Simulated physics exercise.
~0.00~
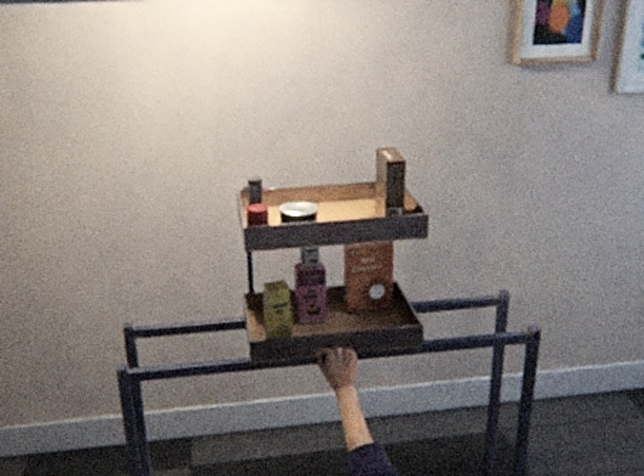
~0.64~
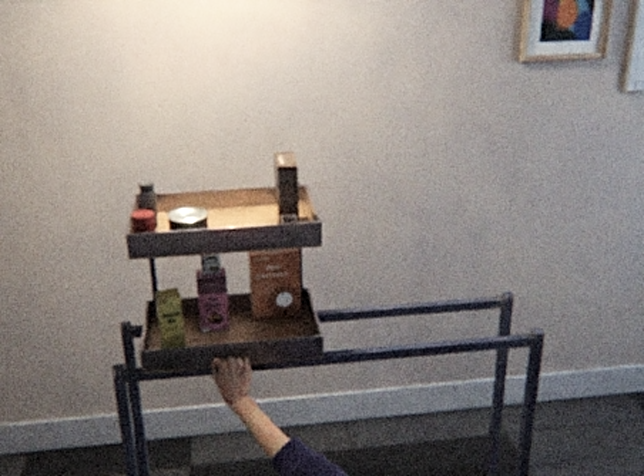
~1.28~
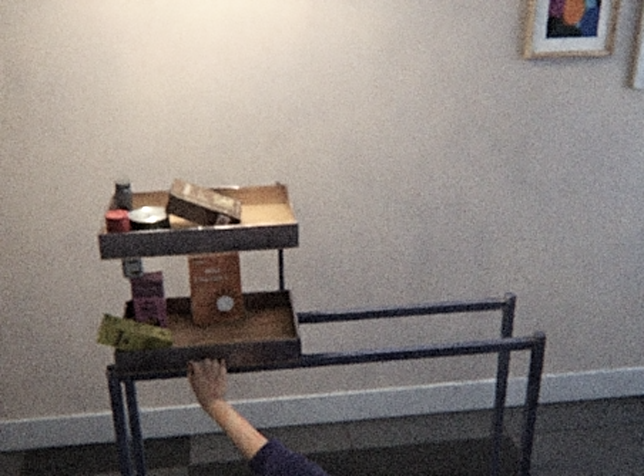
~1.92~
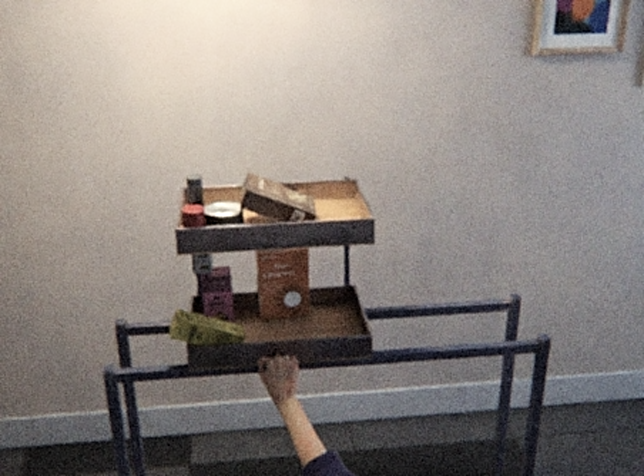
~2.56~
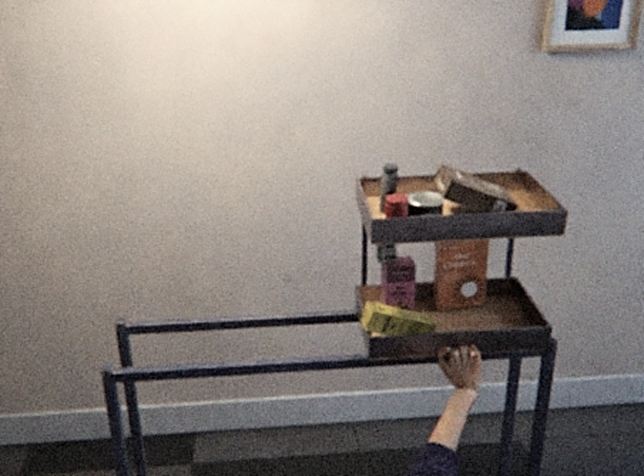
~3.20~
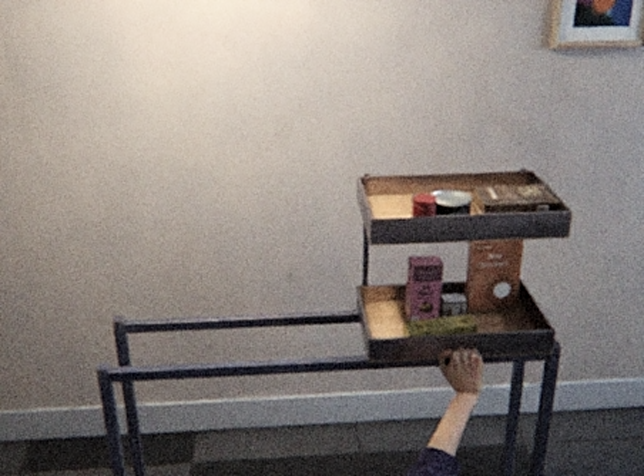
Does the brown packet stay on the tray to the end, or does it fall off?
The brown packet stays on the tray, though it topples and ends up lying on its side on the top tier.
